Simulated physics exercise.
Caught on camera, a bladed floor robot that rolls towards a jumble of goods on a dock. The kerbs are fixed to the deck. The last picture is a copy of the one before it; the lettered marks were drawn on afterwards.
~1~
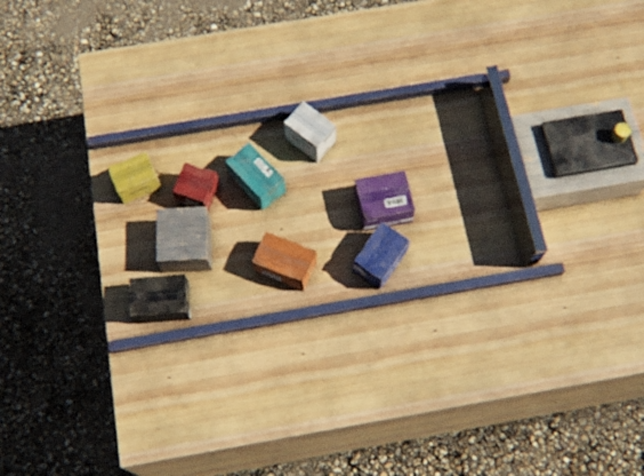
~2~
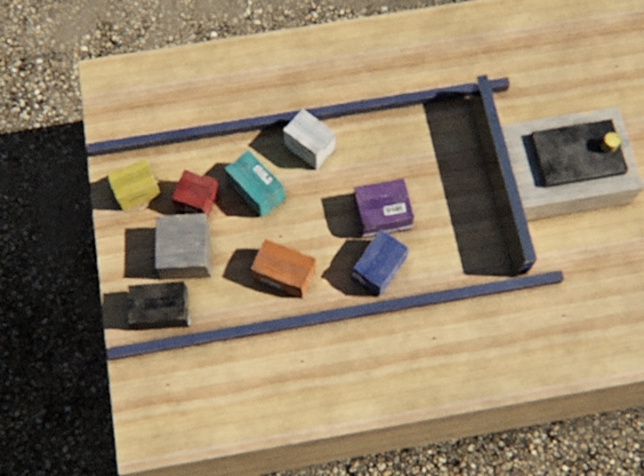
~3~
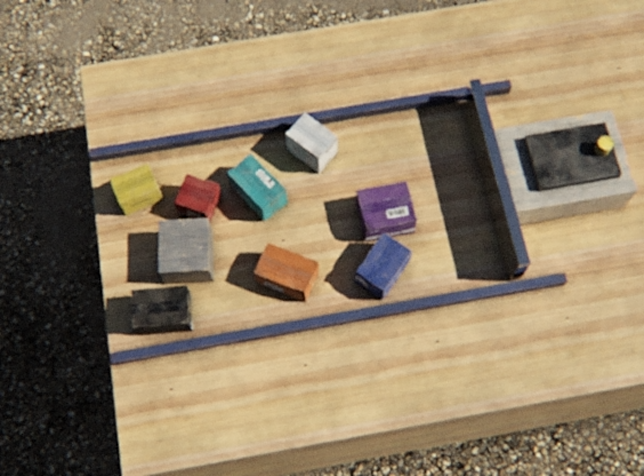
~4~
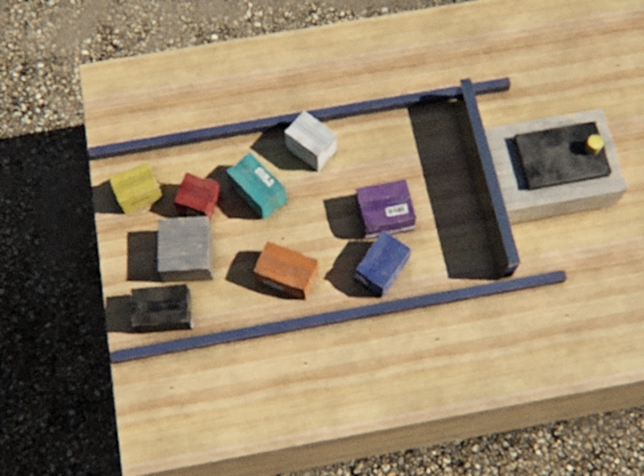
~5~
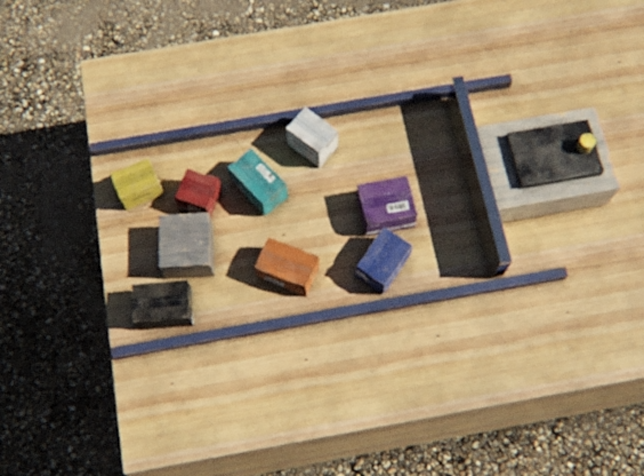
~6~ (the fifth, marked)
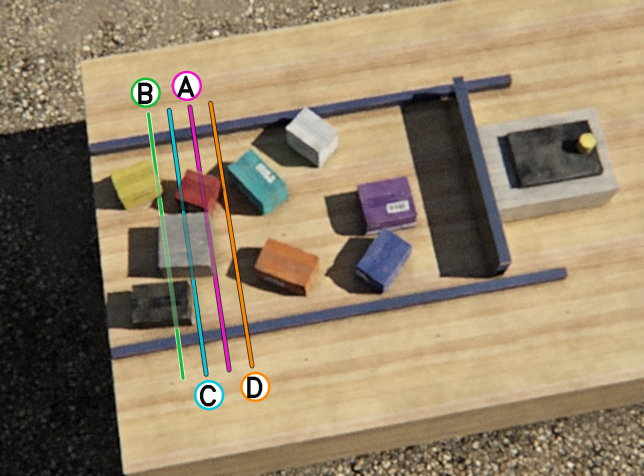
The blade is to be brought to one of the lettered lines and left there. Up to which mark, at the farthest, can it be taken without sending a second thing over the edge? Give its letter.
No farther than A.
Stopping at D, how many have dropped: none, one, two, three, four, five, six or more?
By then, none.
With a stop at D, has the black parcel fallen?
By then, no.
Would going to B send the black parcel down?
Yes.
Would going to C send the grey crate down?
Yes.
On the marked copy, A at (209, 232); B at (165, 239); C at (187, 235); D at (230, 228).
Following A. Soon after the start, robot (452, 171); blue parcel (362, 269); purple parcel (353, 212).
Later, robot (355, 187); grey crate (180, 246); orange box (224, 280).
In the end, robot (277, 201); black parcel (106, 316); grey crate (111, 249); none fallen.
As for the rest, B drops three; C drops two; D is within the limit but short.
